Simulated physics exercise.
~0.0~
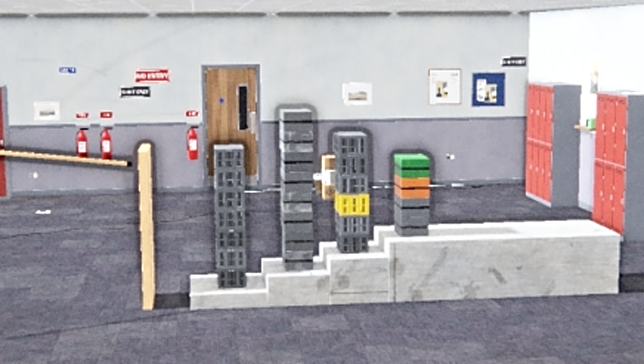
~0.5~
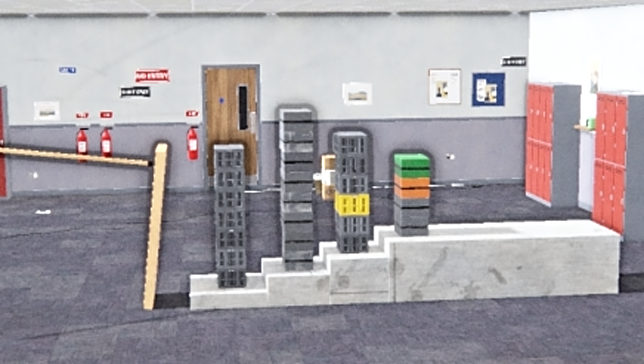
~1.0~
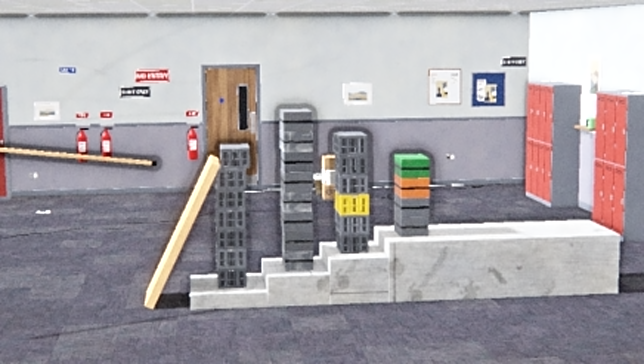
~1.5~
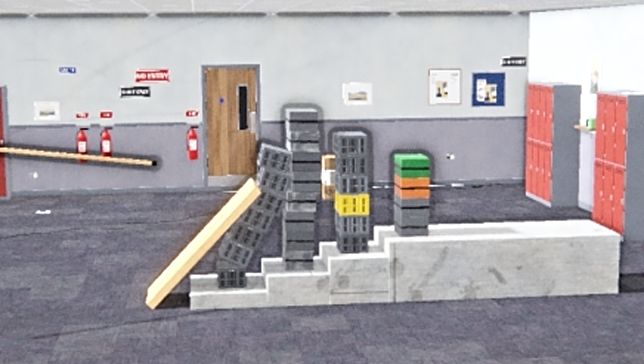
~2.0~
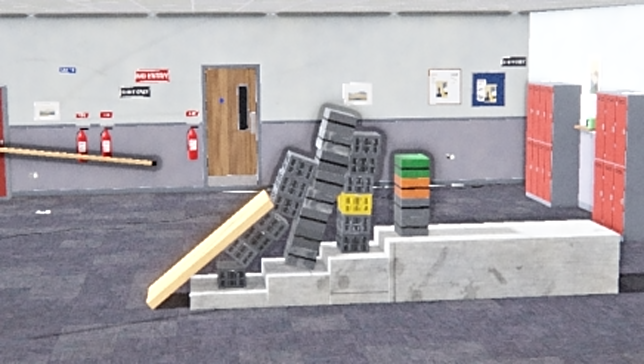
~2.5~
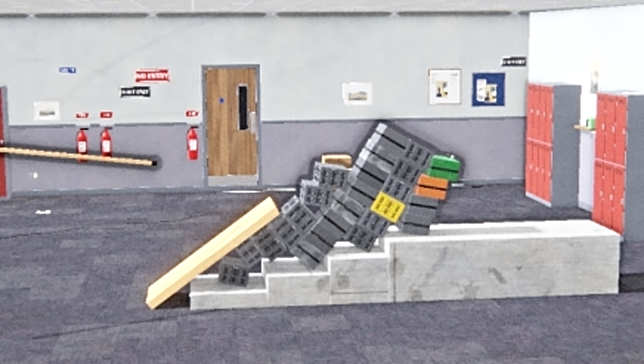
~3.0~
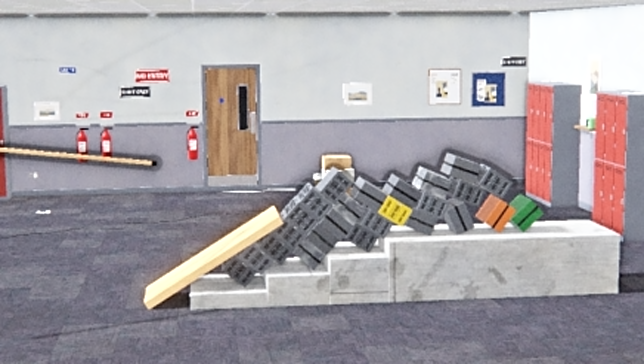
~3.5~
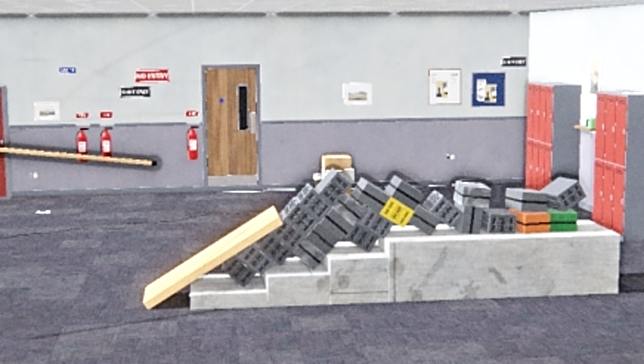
In a room with lockers, a tipping board topples stacked crates rightward into a heap across steps.
